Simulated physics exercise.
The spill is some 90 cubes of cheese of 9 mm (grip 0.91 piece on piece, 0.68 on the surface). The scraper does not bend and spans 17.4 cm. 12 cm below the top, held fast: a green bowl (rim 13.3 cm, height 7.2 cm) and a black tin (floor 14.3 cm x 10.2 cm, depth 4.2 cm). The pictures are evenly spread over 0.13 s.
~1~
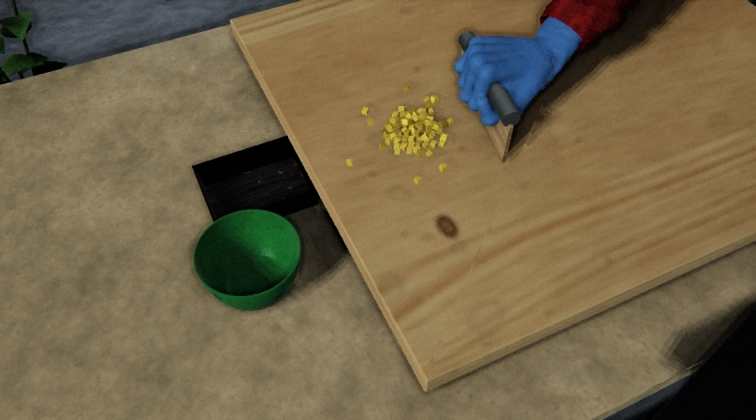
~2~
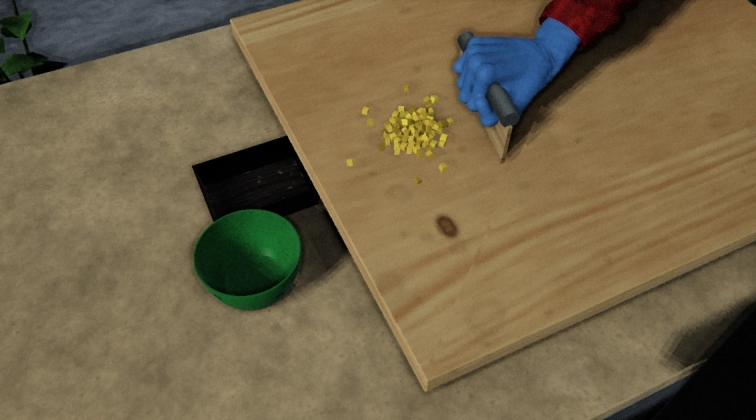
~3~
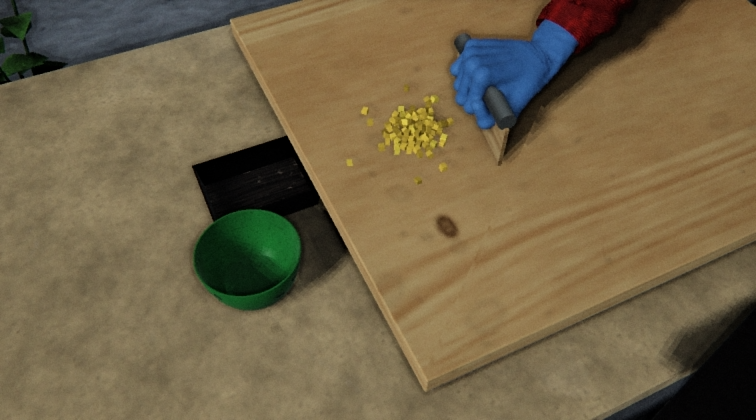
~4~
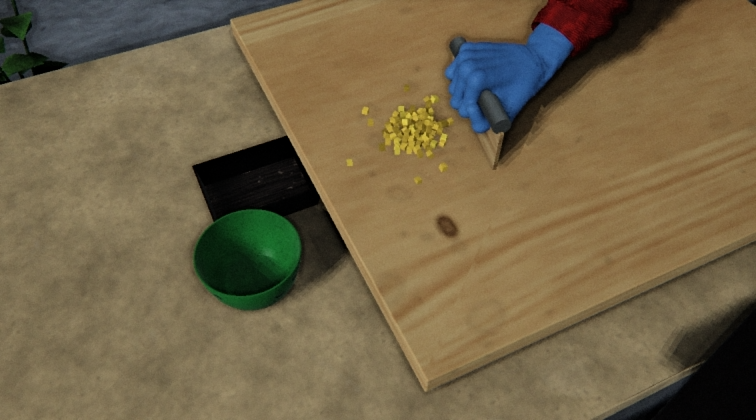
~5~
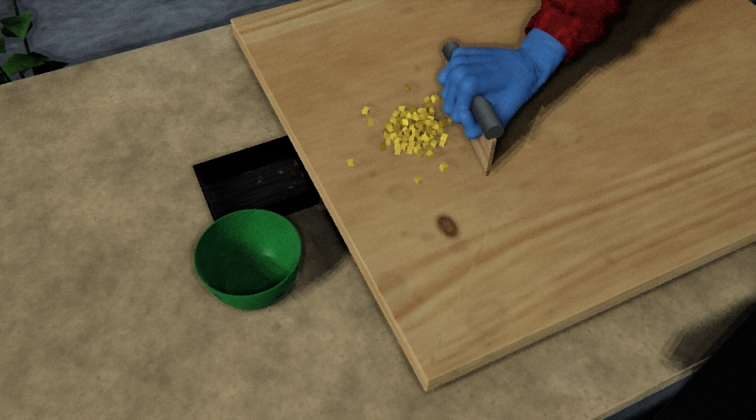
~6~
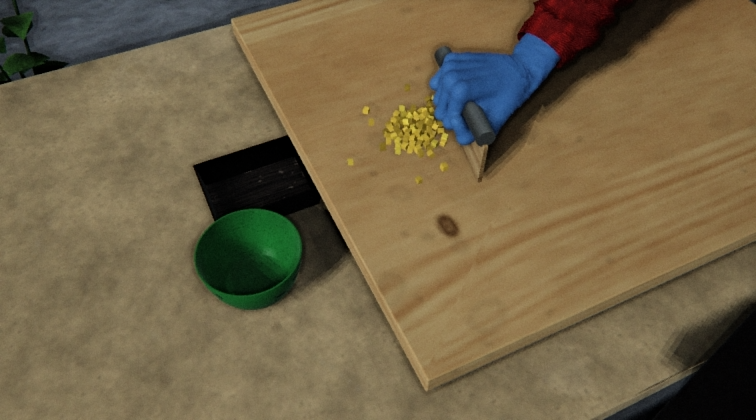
The clip opens on a scattered pile of small yellow cubes on a wooden board, with a blue-gloved hand holding a scraper to its right and a green bowl and black tin at left. The hand slides the scraper slowly left and slightly downward, reaching the pile's right edge, while the cubes barely shift.
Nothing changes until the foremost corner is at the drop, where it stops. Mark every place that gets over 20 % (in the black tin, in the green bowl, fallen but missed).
Black tin: Under, green bowl: Under, missed: Over.
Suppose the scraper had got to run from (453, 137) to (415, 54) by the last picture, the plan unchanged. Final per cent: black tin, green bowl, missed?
Black tin 60, green bowl 10, missed 30.
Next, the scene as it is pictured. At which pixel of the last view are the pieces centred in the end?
Around (320, 151).
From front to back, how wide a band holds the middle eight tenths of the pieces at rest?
Some 16 cm.
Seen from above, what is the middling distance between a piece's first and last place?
About 12 cm.
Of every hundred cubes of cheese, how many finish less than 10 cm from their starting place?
About 30 per cent.
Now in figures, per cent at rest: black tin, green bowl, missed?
Black tin 0; green bowl 0; missed 35.
Then, 0.19 s after the last picture, scraper 18 cm from its start, spill 13 cm wide; still on top 100 %.
Then, 0.38 s after the last picture, scraper 24 cm from its start, spill 16 cm wide; off the edge, not caught 15 %, still on top 85 %.
Then, 0.54 s after the last picture, scraper 24 cm from its start, spill 18 cm wide; off the edge, not caught 35 %, still on top 65 %.
In the end, green bowl 0 %, black tin 0 %, fallen but missed 35 %, still on top 65 %.
